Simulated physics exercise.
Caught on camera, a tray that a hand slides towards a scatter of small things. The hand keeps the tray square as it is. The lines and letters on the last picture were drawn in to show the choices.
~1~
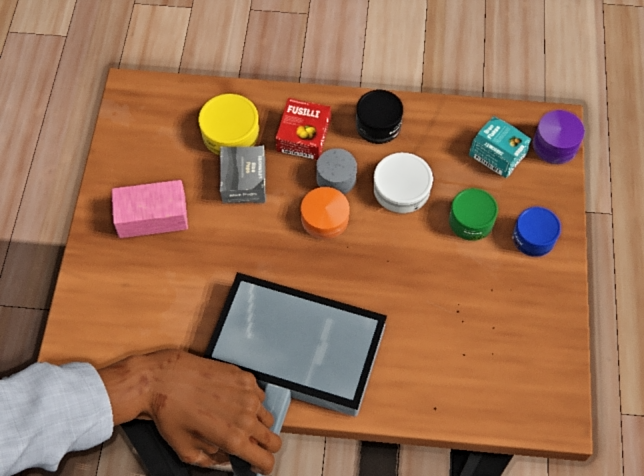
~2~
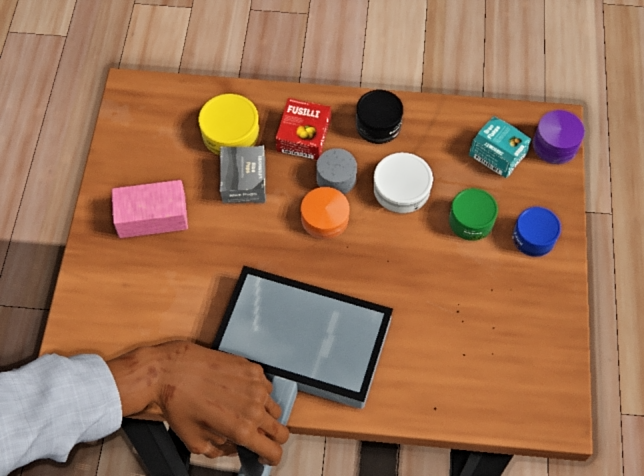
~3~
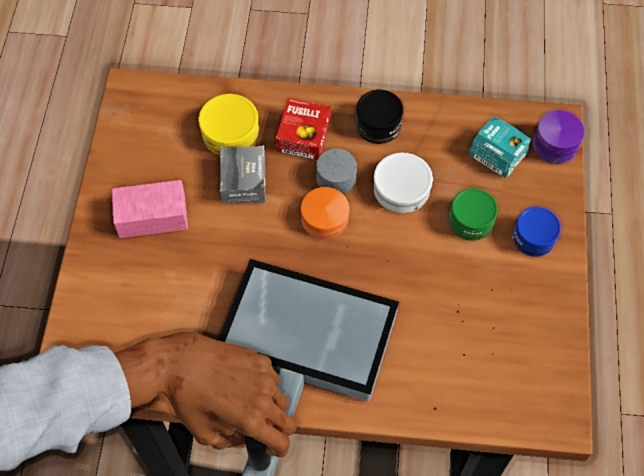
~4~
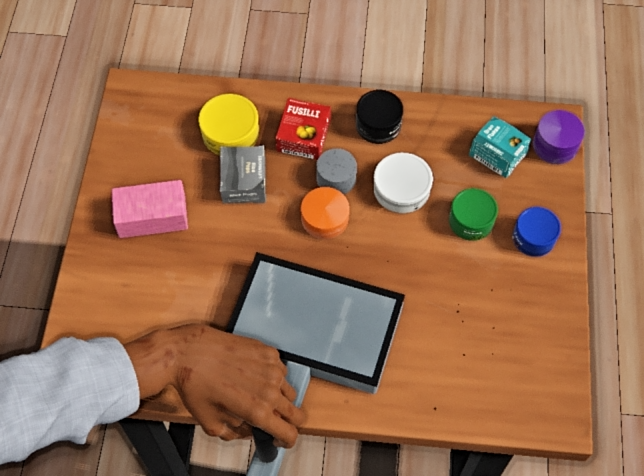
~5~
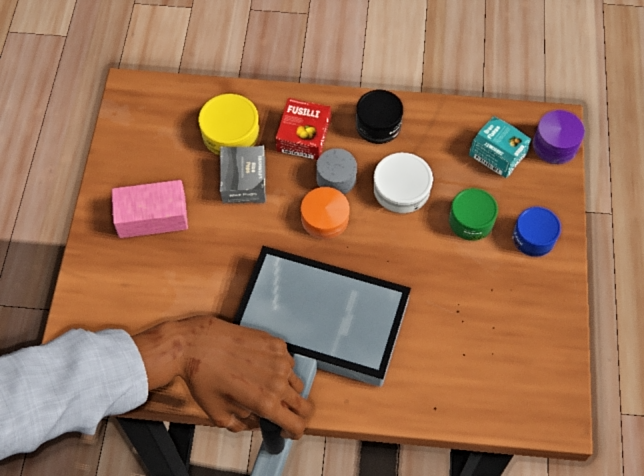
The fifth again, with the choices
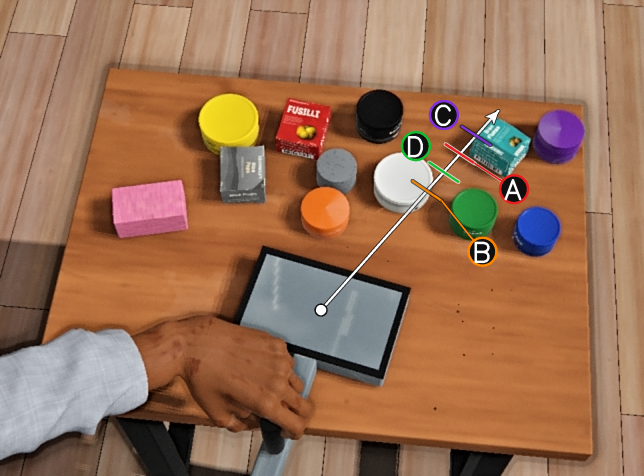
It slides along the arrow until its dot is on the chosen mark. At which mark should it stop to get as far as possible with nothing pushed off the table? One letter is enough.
It should halt at B.
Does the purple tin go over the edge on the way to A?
No.
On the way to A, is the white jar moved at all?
Yes.
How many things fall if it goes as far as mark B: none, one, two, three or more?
By then, none.
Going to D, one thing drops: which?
The black tub goes over.
On the marked copy, A at (460, 154); B at (427, 191); C at (476, 136); D at (443, 172); the arrow from (321, 310) to (498, 111); the white dot at (321, 310).
With B. Early on, tray (361, 271); grey pot (339, 159); orange tin (334, 198).
Further on, tray (398, 228); black tub (387, 110); grey pot (348, 123).
At the end, tray (425, 198); black tub (397, 88); turquoise packet (506, 123); nothing has fallen.
As for the rest, A drops the black tub and turquoise packet; C drops the black tub, turquoise packet, orange tin and white jar; D drops the black tub.
